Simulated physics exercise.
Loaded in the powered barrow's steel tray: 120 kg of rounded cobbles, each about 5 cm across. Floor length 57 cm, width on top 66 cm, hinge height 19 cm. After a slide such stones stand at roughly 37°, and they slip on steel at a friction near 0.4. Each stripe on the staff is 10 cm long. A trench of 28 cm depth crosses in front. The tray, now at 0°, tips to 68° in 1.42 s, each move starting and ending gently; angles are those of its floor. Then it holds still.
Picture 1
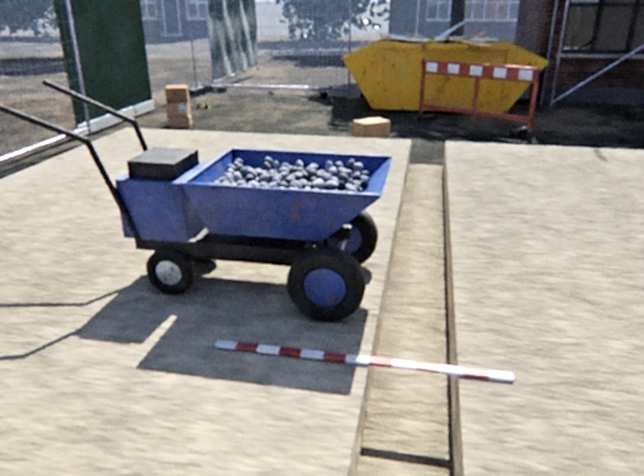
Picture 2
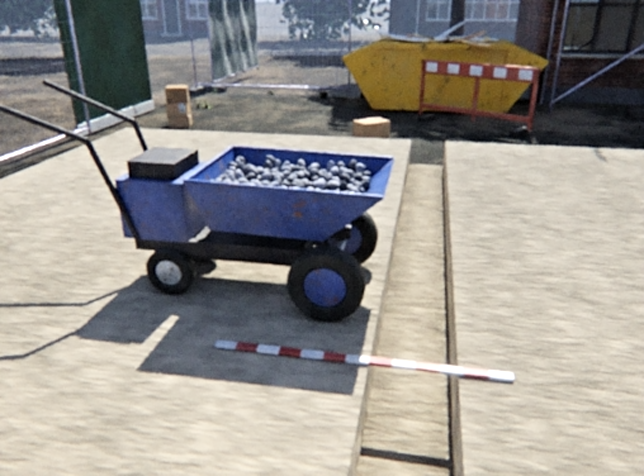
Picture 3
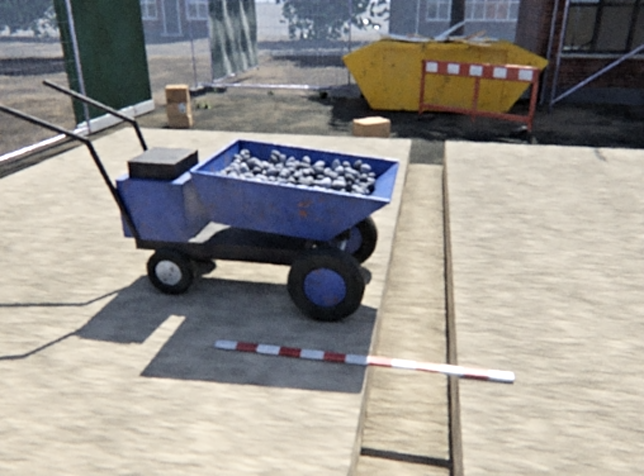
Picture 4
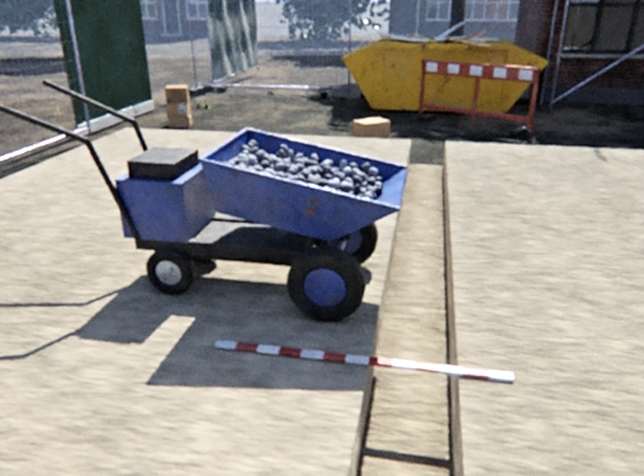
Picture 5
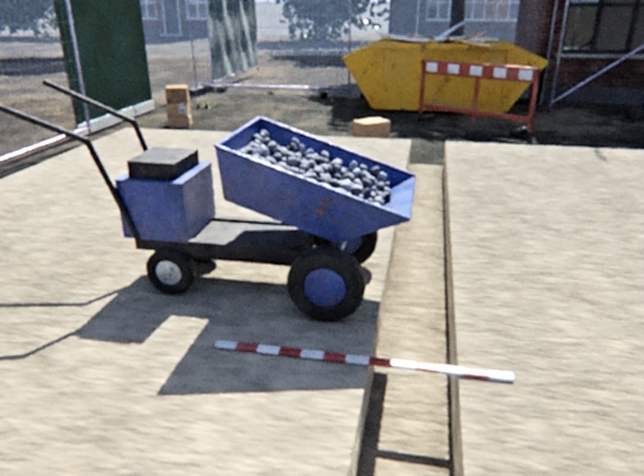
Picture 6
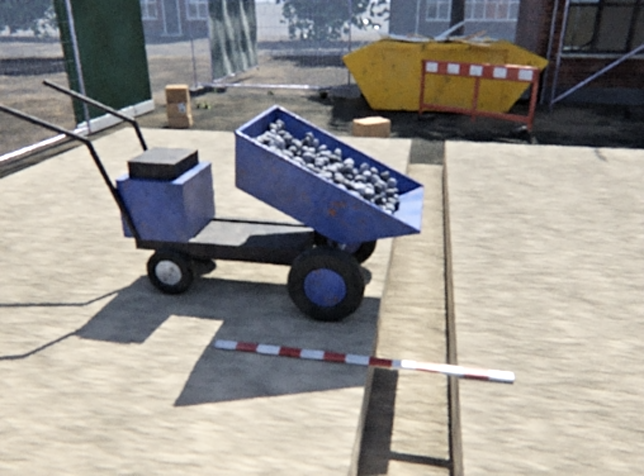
A sunlit yard of pale paving, with wire fencing and buildings behind, is seen from slightly above and side-on. A blue barrow with black handles and wheels stands left of centre, its tray full of grey stones, beside a narrow trench and a red-and-white staff, with a yellow skip behind. The tray tilts steadily down to the right, its left end rising, while the barrow and camera stay still.
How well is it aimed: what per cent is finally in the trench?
About 34 per cent.
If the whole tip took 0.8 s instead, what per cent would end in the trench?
It would be near 25 per cent.
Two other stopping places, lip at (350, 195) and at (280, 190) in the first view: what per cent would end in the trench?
About 75 and 75 per cent.
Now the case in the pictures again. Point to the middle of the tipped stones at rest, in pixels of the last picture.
Around (481, 301).
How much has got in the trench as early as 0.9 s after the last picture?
Some 10 per cent.
Then, 0.5 s after the last picture the floor is at 57°, 100 % in the tray; the foremost stones are at (440, 255).
Then, 0.9 s after the last picture the floor is at 68°, 42 % in the tray, 10 % in the trench, 48 % past the trench; the foremost stones are at (555, 317).
Then, 1.3 s after the last picture the floor is at 68°, 11 % in the tray, 20 % in the trench, 69 % past the trench; the foremost stones are at (625, 312).
Then, 3.2 s after the last picture the floor is at 68°, 0 % in the tray, 34 % in the trench, 66 % past the trench; the foremost stones are past the picture's edge.
